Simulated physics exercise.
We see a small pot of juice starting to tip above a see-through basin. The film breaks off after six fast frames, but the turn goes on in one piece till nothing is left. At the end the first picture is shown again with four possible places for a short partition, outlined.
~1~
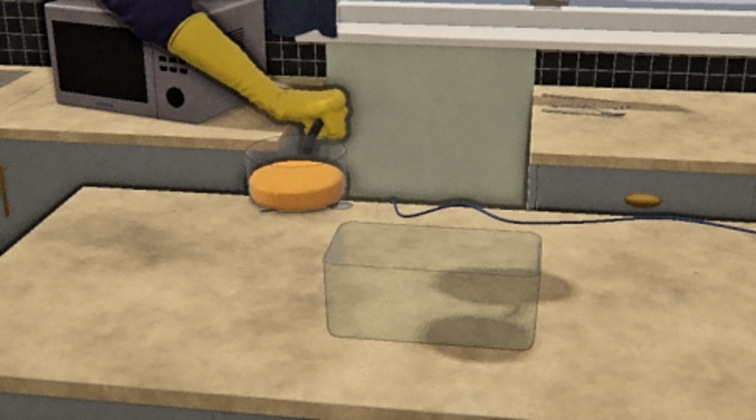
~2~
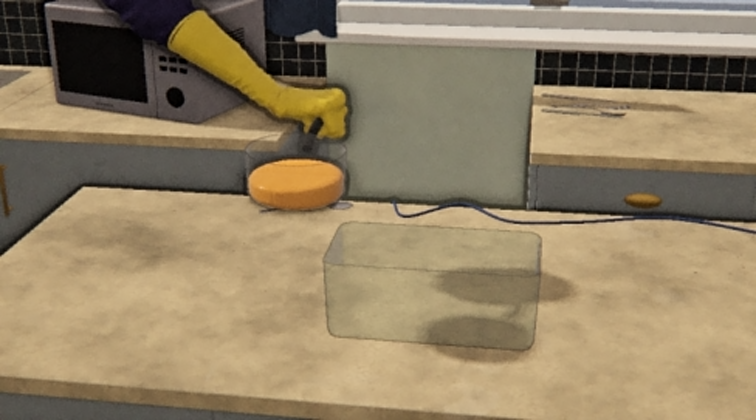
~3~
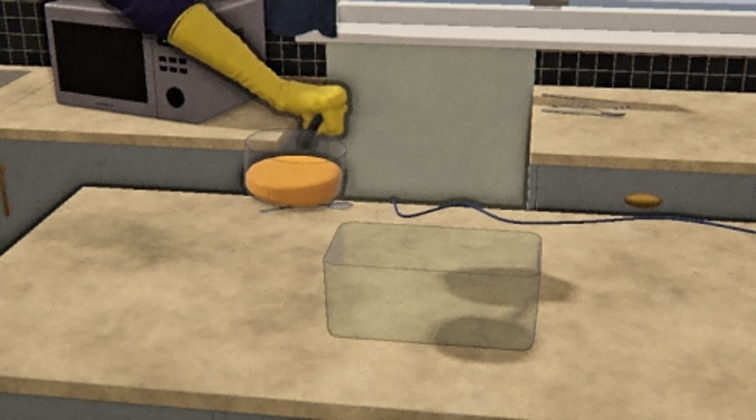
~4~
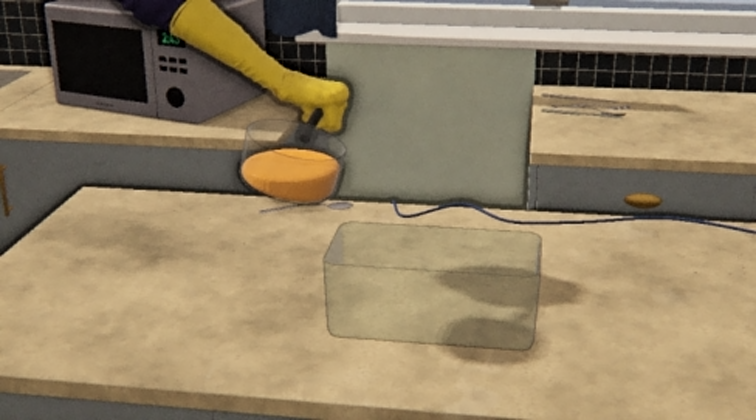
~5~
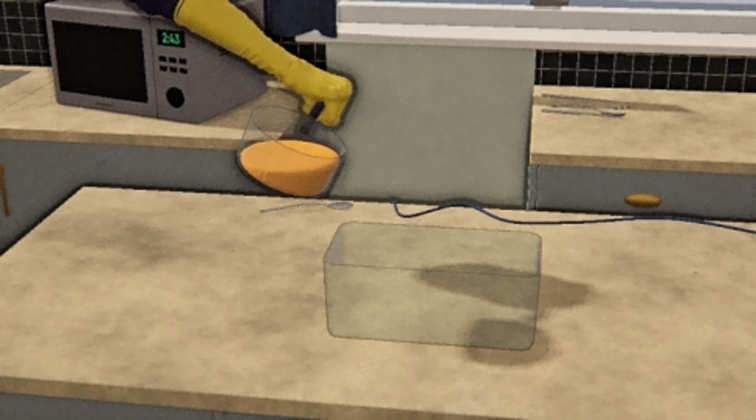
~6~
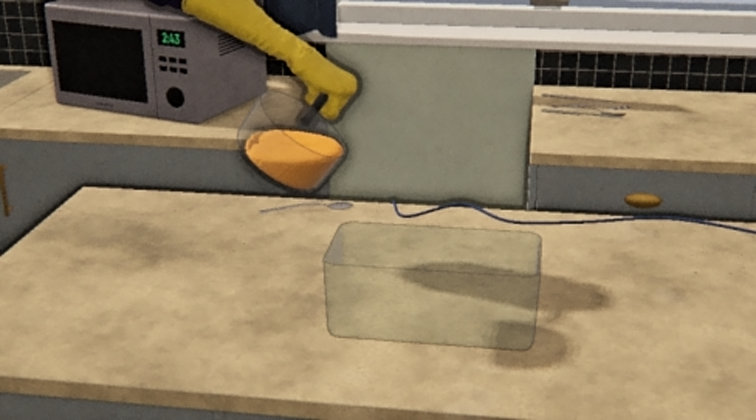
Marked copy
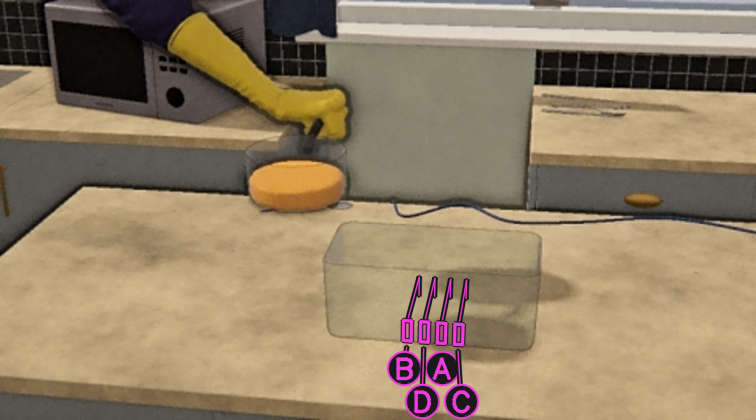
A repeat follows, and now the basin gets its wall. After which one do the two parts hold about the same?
It is B.
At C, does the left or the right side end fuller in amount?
More ends on the left.
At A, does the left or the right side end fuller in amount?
The left side.
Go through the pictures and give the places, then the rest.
The first picture shows upright, lip at (344, 152); basin from (328, 333) to (534, 348); nothing has left yet.
The second picture shows upright, lip at (344, 152); nothing has left yet.
The third picture shows tipped about 6°, lip at (344, 152); nothing has left yet.
The fourth picture shows tipped about 14°, lip at (344, 152); nothing has left yet.
The fifth picture shows tipped about 24°, lip at (344, 152); nothing has left yet.
The sixth picture shows tipped about 35°, lip at (344, 152); nothing has left yet.
In magenta, A at (440, 349); B at (406, 346); C at (458, 350); D at (423, 348).
If A is chosen, about 88 % ends left of the wall and 11 % right of it.
If B is chosen, about 53 % ends left of the wall and 45 % right of it.
If C is chosen, about 88 % ends left of the wall and 11 % right of it.
If D is chosen, about 93 % ends left of the wall and 6 % right of it.
